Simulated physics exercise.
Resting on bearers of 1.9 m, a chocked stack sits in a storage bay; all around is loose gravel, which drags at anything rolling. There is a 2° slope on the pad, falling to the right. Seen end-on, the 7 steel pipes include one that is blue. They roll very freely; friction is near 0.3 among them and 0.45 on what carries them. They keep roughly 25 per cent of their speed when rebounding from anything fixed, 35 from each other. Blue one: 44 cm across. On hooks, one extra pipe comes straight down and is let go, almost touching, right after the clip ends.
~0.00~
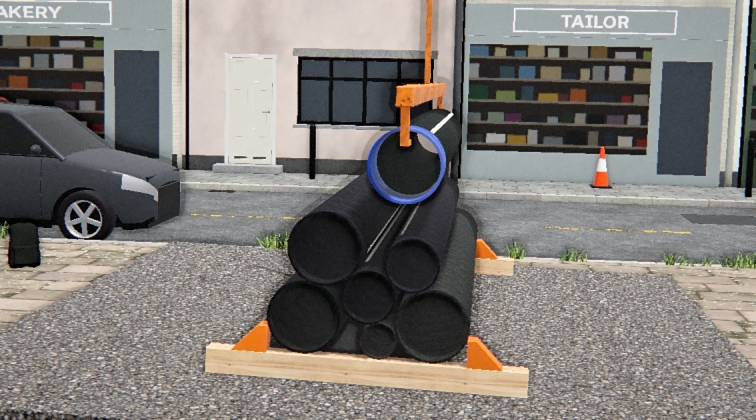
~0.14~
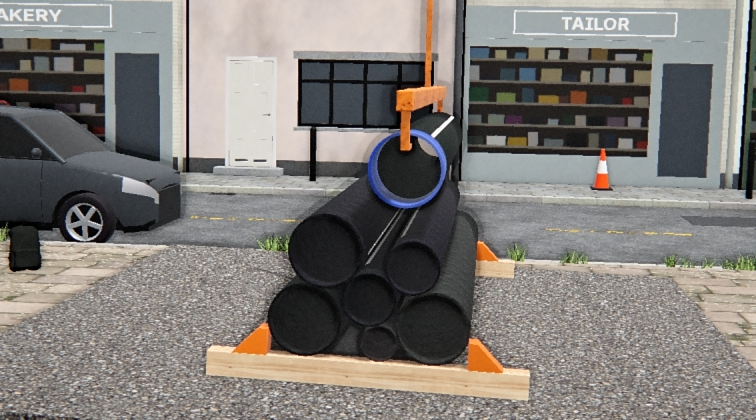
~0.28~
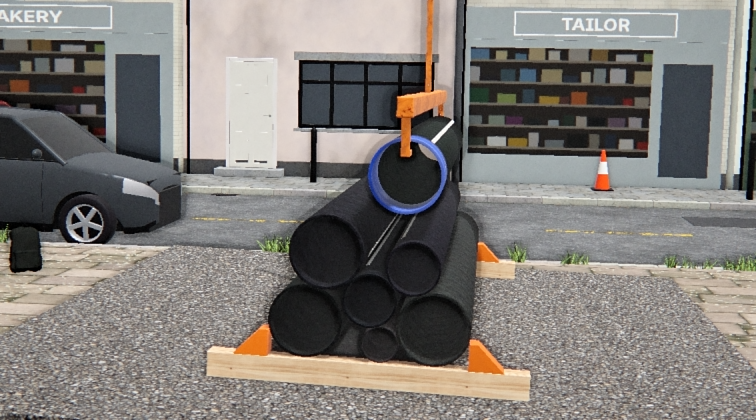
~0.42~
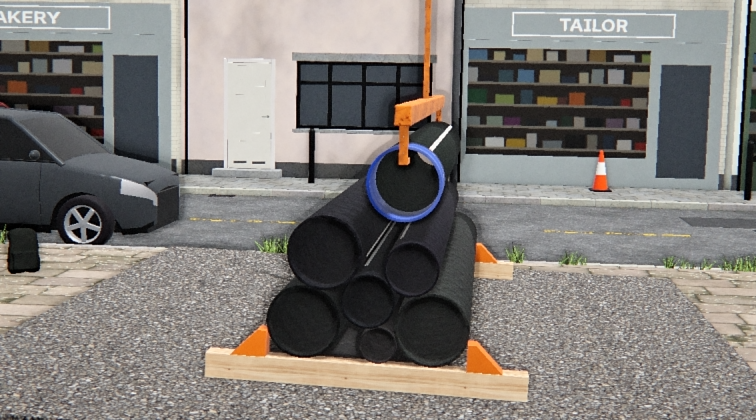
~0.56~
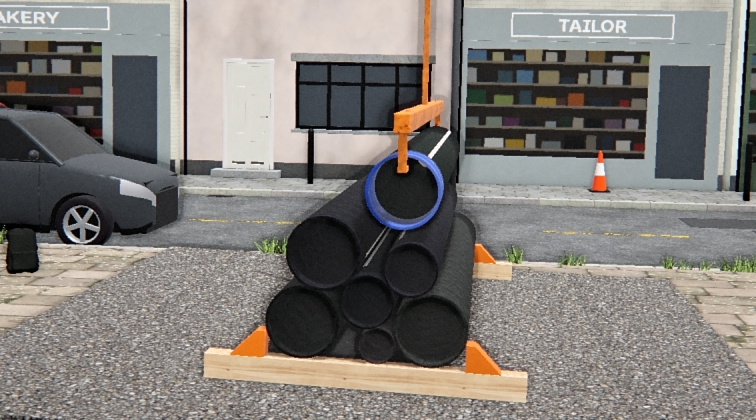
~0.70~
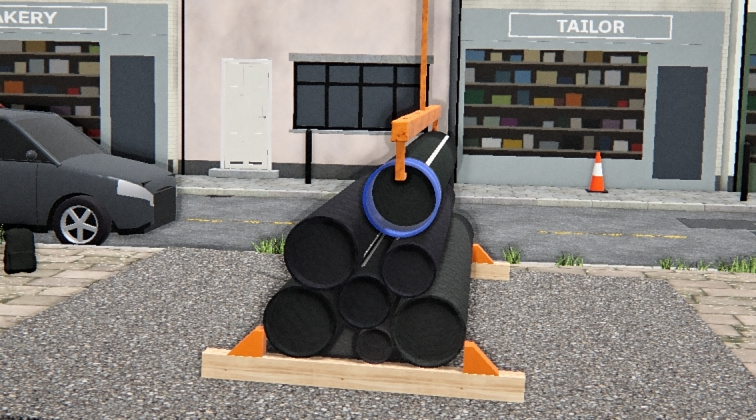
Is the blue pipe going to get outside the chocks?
No, honestly, it does not go over a chock.
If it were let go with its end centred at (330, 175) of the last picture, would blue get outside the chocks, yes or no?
Released there, blue: It happens.
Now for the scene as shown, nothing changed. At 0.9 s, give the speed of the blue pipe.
Its speed is roughly 0.2 m/s.
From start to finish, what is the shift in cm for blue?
Result - blue: 25.
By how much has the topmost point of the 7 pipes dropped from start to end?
Some 25 centimetres.
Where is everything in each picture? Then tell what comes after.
The first frame shows blue (405, 167); blue hangs on the hooks; 3 form the bottom row.
The second frame shows blue (405, 171); blue hangs on the hooks; lowered 1 cm.
The third frame shows blue (406, 177); blue hangs on the hooks; lowered 4 cm.
The fourth frame shows blue (404, 185); blue hangs on the hooks; lowered 8 cm.
The fifth frame shows blue (403, 193); blue hangs on the hooks; lowered 12 cm.
The sixth frame shows blue (400, 200); blue hangs on the hooks; lowered 16 cm.
Then, 0.9 s in, blue is up on others, 45 cm inside the right chock, rolling left; 0 of 7 are outside the chocks.
Then, 1.0 s in, blue is up on others, 45 cm inside the right chock, rolling left; 0 of 7 are outside the chocks.
Then, 1.1 s in, blue is up on others, 50 cm inside the right chock, rolling left; 0 of 7 are outside the chocks.
In the end (1.4 s), blue is up on others, 55 cm inside the right chock; 0 of 7 are outside the chocks.
